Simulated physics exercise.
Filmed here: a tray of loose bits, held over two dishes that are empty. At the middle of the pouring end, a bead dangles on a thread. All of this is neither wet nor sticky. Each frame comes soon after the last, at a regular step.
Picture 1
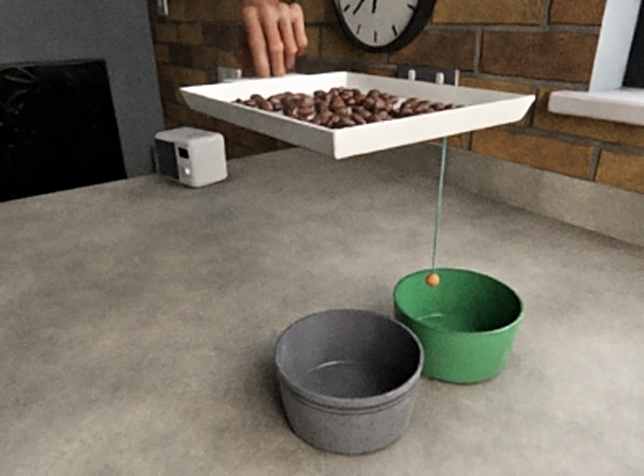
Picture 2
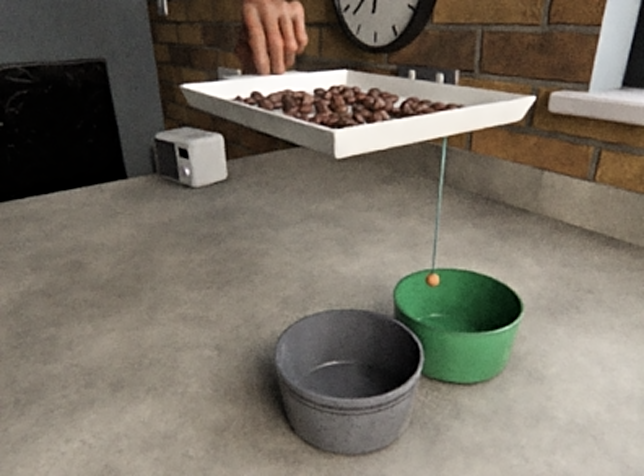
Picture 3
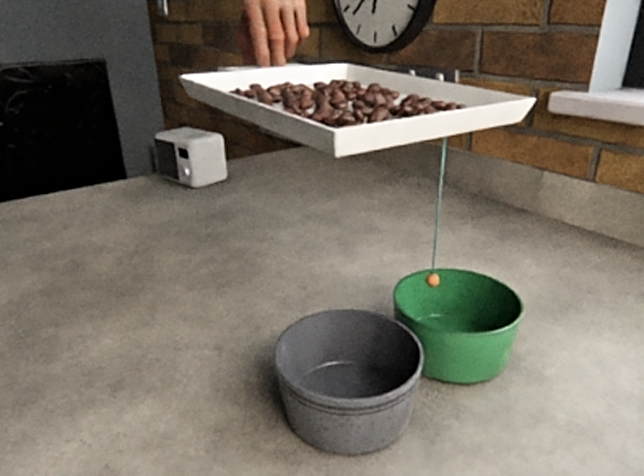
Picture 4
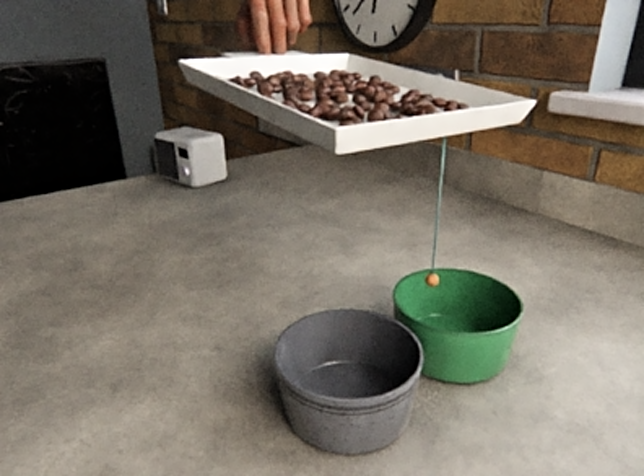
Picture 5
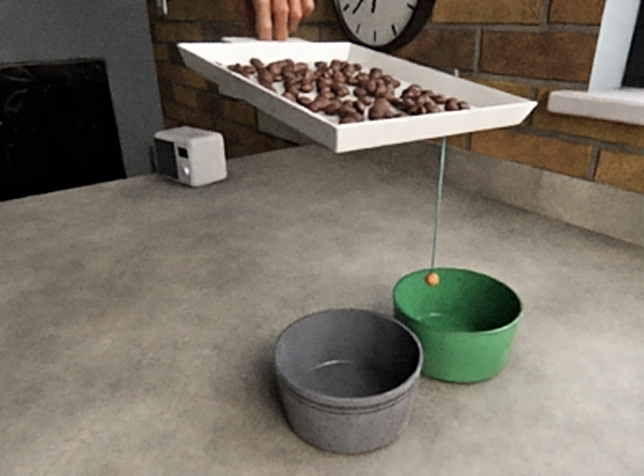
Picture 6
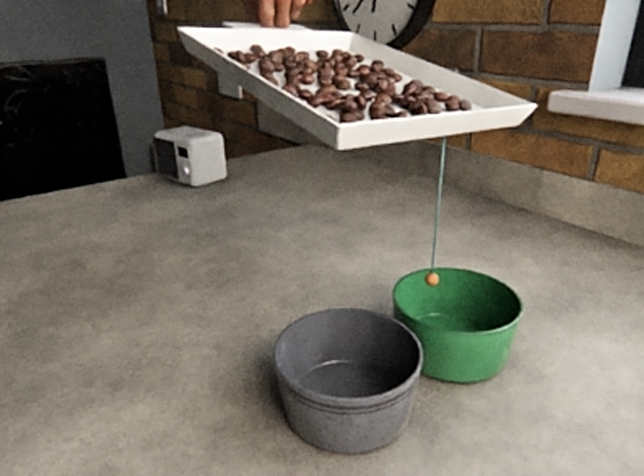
Kitchen counter with a hand gradually tilting a white tray of brown chocolate drops above empty grey and green dishes.
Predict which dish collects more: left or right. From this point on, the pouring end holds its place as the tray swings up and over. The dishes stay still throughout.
Right.
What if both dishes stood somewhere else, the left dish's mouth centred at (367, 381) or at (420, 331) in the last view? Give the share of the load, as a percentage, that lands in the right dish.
Trial 1 50%, trial 2 60%.
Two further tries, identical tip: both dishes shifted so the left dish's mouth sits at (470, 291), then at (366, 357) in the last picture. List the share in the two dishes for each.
About 60 per cent, then about 50 per cent.
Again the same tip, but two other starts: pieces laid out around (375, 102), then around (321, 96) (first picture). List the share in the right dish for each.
You'd get about 40 per cent first and about 40 per cent second.
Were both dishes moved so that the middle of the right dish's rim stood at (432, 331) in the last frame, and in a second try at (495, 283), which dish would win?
At the first spot the right-side one comes out ahead, at the second spot the right-side one.
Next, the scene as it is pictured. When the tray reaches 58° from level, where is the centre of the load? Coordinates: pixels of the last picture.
In the last view the centre sits at roughly (456, 94).
Soon, tray tipped steeply; nearly all on the tray; a stray few outside both; a stray few in the air.
A while on, tray tipped right over; a stray few on the tray; about a third in the right dish; about half outside both; about a quarter in the air.
Towards the end, tray tipped past a quarter turn; about a third in the right dish; about two thirds outside both.
Finally, tray tipped past a quarter turn; none in the left dish; about a third in the right dish; about two thirds outside both.
